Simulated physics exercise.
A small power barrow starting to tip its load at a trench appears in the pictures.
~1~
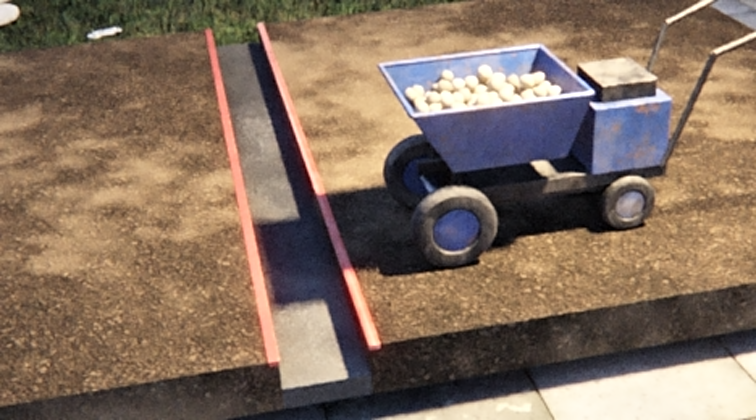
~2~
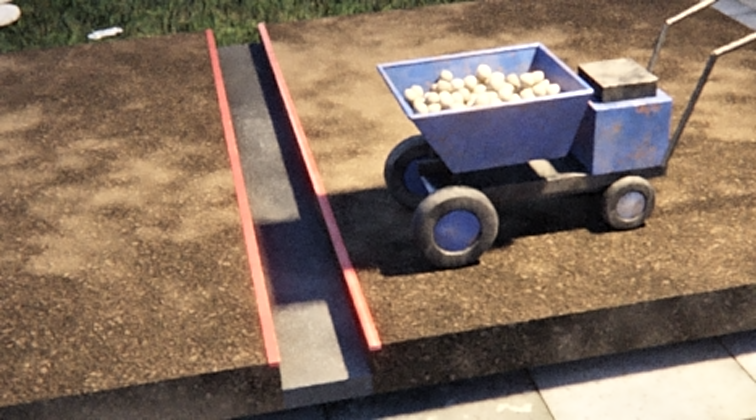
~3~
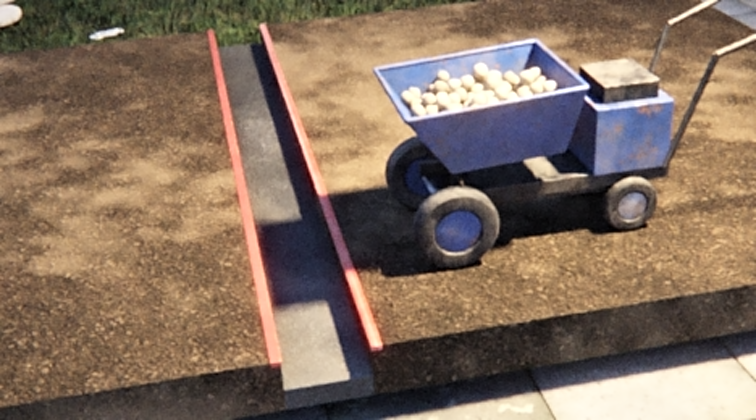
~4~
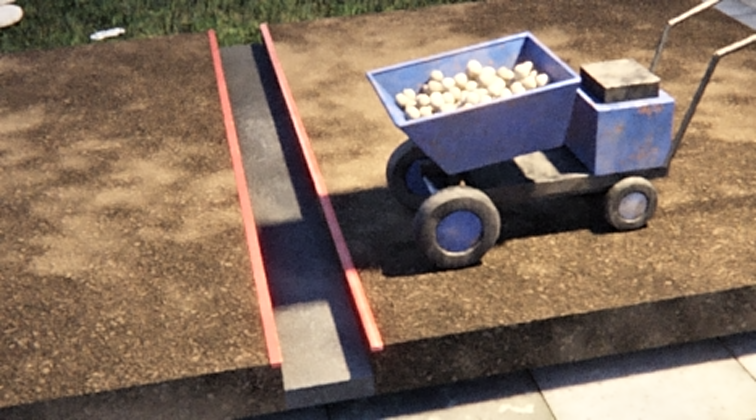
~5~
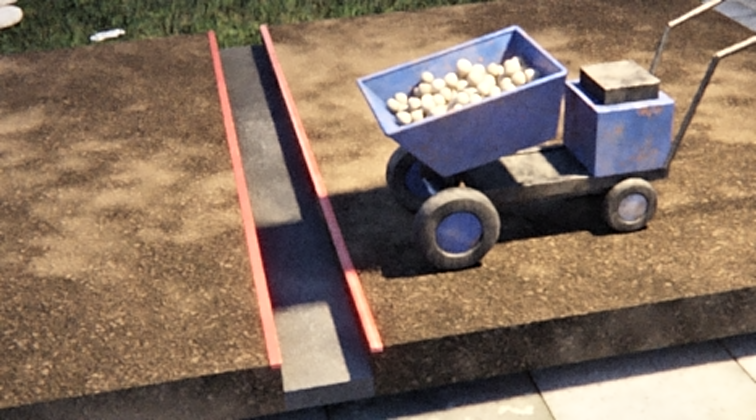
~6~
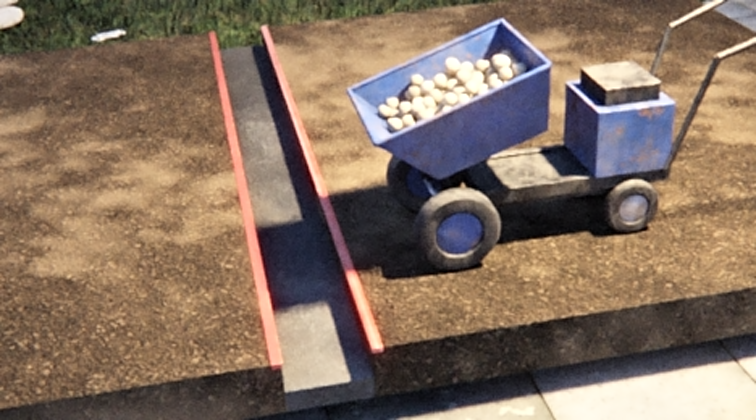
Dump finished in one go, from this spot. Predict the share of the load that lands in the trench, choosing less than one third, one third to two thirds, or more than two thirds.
The share in the trench is more than two thirds.
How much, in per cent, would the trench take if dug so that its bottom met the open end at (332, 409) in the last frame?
90 %.
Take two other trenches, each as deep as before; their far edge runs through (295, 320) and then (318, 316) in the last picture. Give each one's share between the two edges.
Lab note: Case 1 around 50 %, case 2 20 %.
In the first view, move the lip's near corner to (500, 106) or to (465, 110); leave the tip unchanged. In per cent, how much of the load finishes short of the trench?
About 30 %, then 10 %.
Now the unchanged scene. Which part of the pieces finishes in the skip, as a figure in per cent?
Around 5 per cent.
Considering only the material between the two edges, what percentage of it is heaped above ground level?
Roughly 15 percent of them.
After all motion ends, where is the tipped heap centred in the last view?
I'd say the middle ends up at about (291, 269).
Just after the last frame, skip tipped steeply; every one in the skip.
A moment on, skip tipped right over; roughly two thirds in the skip; roughly a quarter in or heaped over the trench; just a few beyond it; just a few falling.
Further on, skip tipped right over; about a tenth in the skip; roughly two thirds in or heaped over the trench; about a tenth beyond it.
When it is over, skip tipped right over; just a few in the skip; the larger part in or heaped over the trench; about a tenth beyond it.
